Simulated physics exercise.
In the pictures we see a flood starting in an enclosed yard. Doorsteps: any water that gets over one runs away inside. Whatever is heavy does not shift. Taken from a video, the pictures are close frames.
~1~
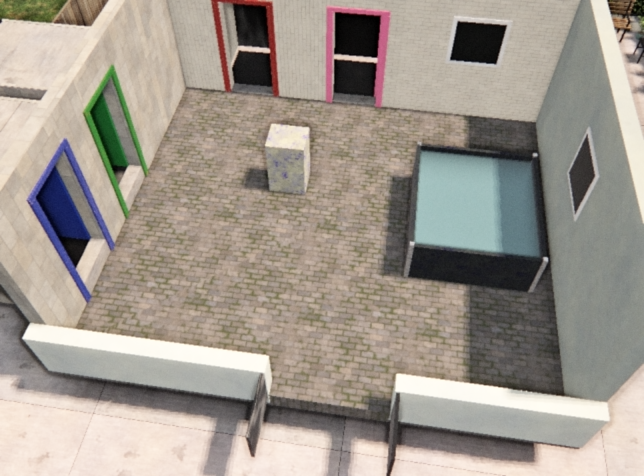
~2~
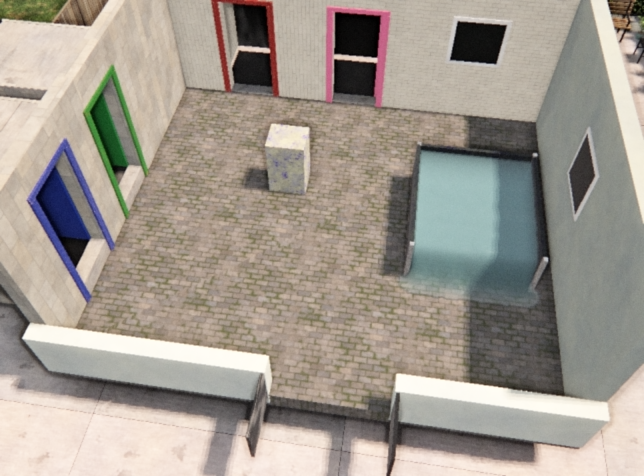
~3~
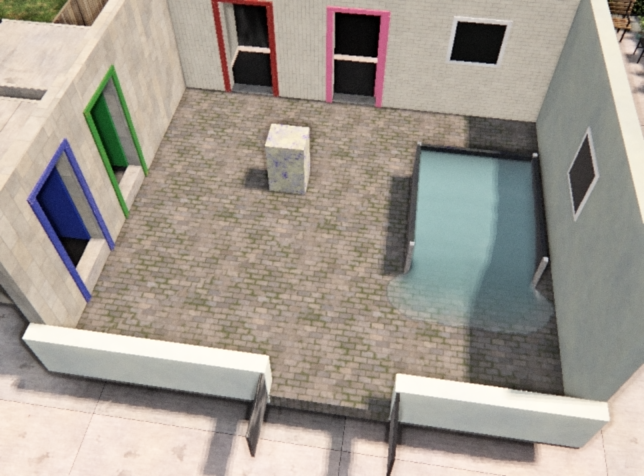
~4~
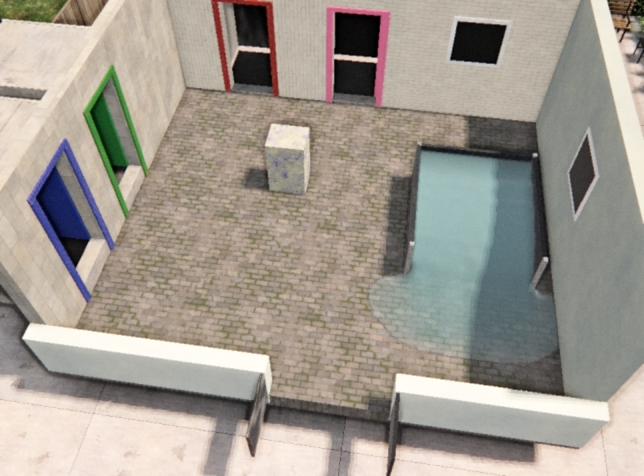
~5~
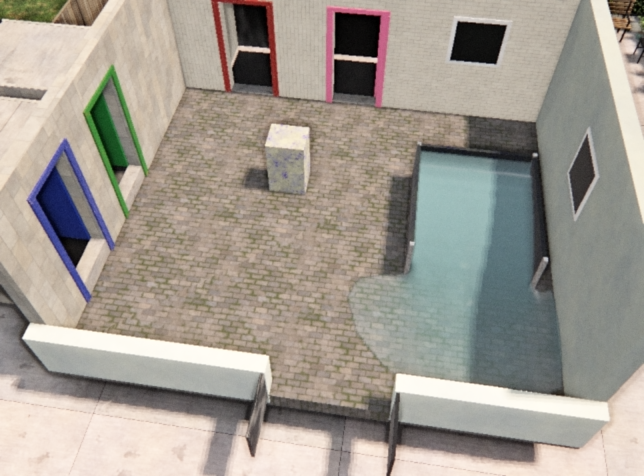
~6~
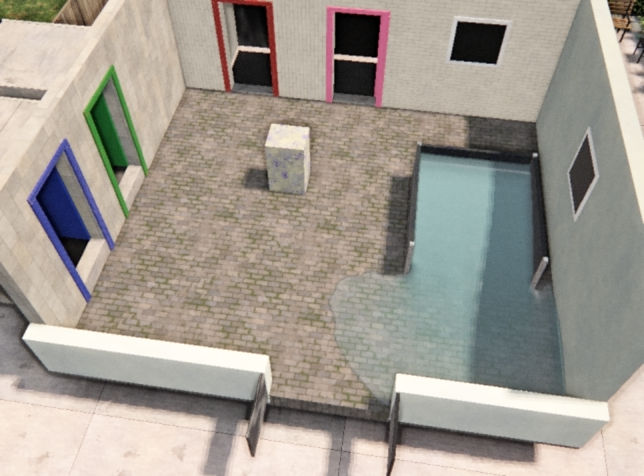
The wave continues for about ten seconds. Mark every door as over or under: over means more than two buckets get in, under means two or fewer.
Red door - over; blue door - under; green door - under; pink door - under.
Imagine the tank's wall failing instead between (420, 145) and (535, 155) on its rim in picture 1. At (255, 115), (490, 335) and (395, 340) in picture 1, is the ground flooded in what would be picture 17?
Log: Point 1 inundated; point 2 unreached; point 3 unreached.
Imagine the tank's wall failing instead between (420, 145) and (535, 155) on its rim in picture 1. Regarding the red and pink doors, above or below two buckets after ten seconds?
Outcome - red door breaks the threshold, pink door breaks the threshold.
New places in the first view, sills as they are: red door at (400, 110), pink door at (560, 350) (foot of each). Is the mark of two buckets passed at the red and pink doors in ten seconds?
I reckon the red door is safe, and the pink door breaks the limit.
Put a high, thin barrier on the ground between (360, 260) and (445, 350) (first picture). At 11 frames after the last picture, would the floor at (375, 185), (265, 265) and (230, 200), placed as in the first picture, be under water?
Point by point: First submerged, second not reached, third not reached.
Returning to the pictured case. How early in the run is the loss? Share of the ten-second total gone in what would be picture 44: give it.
Around 75 per cent.
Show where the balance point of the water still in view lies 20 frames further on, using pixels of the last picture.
It's close to (416, 307).
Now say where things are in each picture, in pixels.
The first picture shows the open tank at (476, 201) is whole and still.
In the second picture, the front is at (536, 294), out from the gap at (470, 273).
In the third picture, water pours out at (470, 274) and has run to (545, 314).
In the fourth picture, the front is at (556, 343), out from the gap at (470, 275).
In the fifth picture, the front is at (560, 380), out from the gap at (470, 275).
In the sixth picture, water pours out at (469, 276) and has run to a hidden place.
A moment on, water covers 20 % of the floor; the red door not reached, the blue door not reached, the green door not reached, the pink door not reached.
Next, water covers 20 % of the floor; the red door not reached, the blue door not reached, the green door not reached, the pink door not reached.
Then, water covers 40 % of the floor; the red door not reached, the blue door not reached, the green door not reached, the pink door not reached.
Later, water covers 70 % of the floor; the red door not reached, the blue door wet at the sill, nothing in, the green door wet at the sill, nothing in, the pink door wet at the sill, nothing in.
In the end, water covers 90 % of the floor; the red door over two buckets in, the blue door wet at the sill, nothing in, the green door wet at the sill, nothing in, the pink door under two buckets in.
